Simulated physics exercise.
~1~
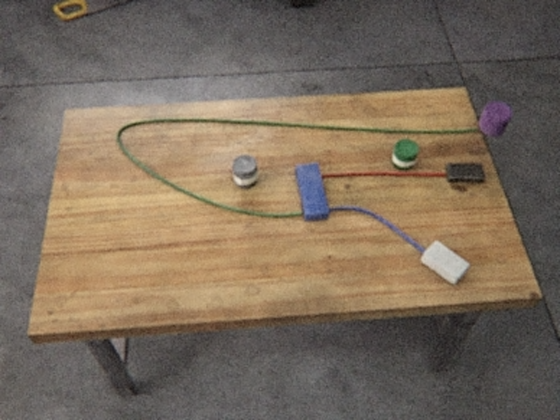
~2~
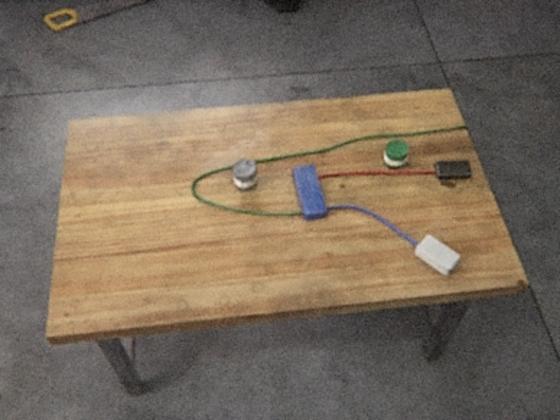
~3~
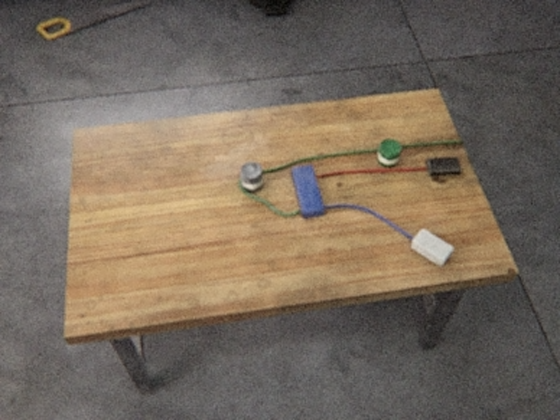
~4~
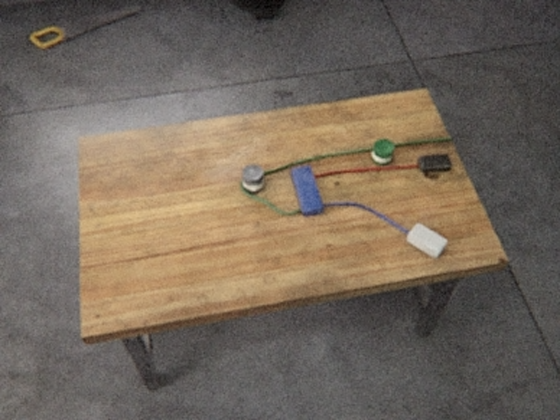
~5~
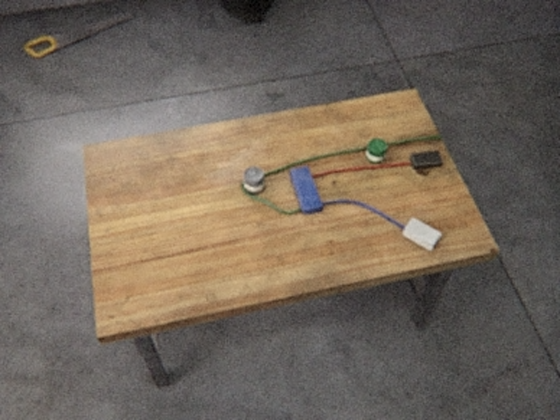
Purple speaker dropping off the table's right edge, its green cable sliding rightward and catching around a grey canister beside the blue strip.
